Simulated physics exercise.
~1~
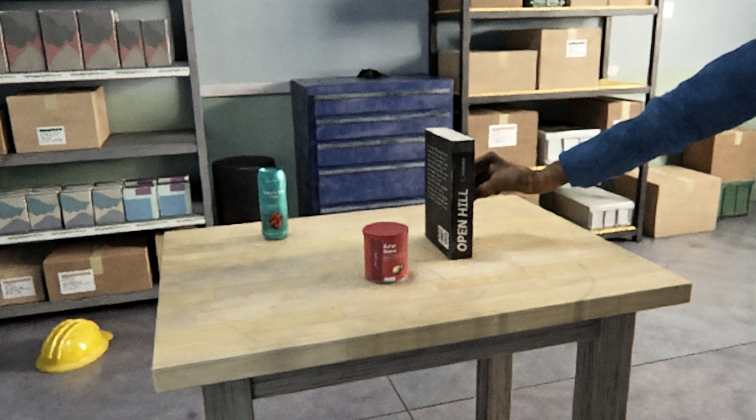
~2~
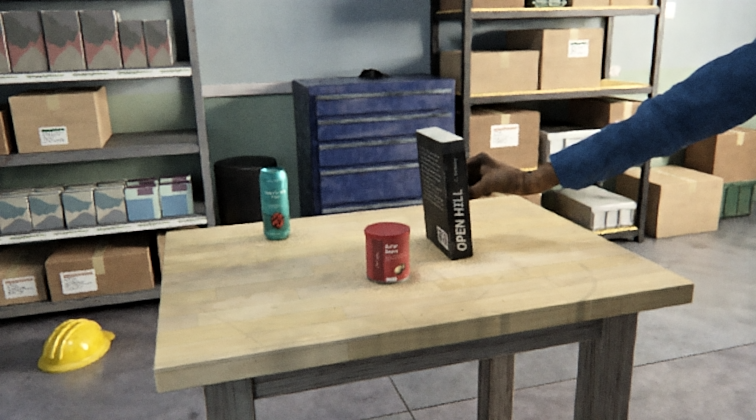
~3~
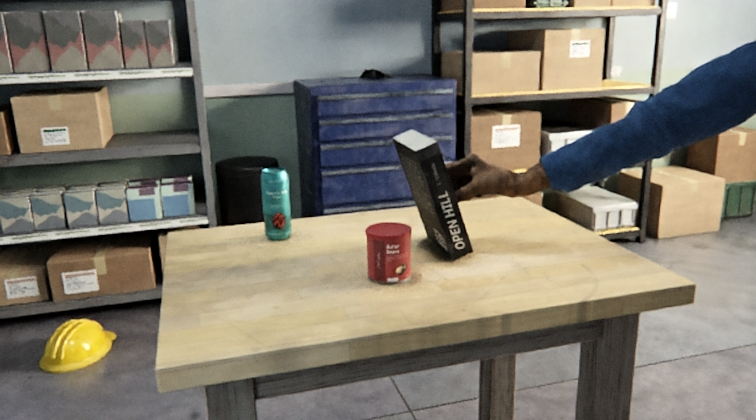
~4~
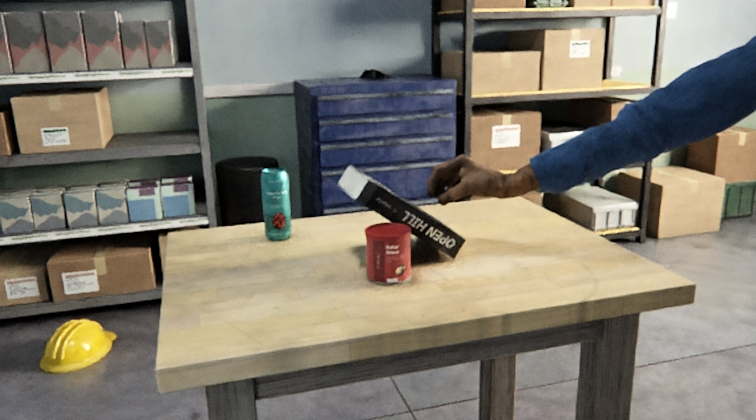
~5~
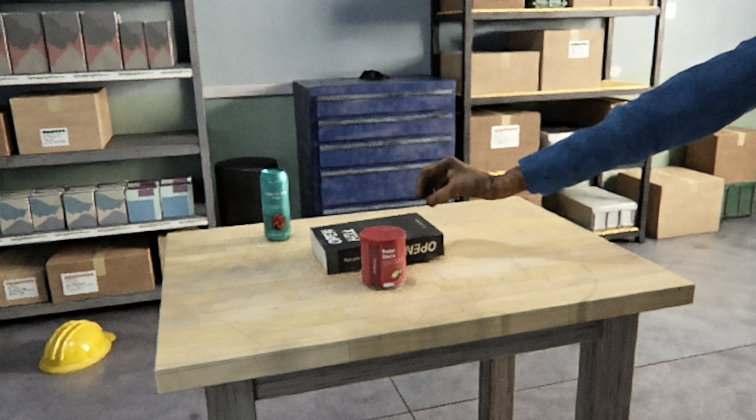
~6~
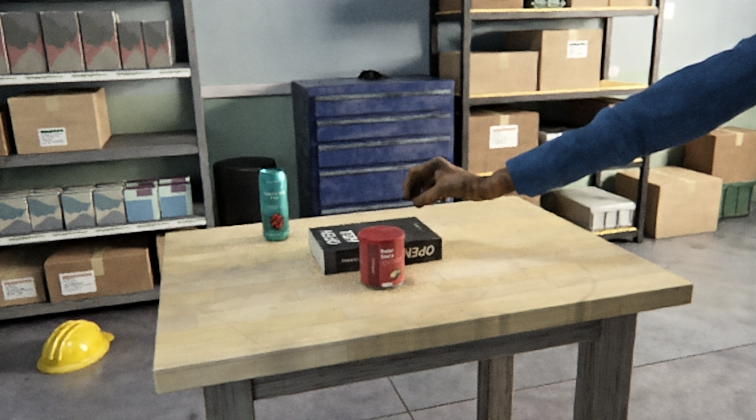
The footage shows a hand in a blue sleeve pushing an upright black book leftward on a wooden table, near a red container and a turquoise can. The book leans, tips over to the left and ends lying behind the red container, the hand hovering above.
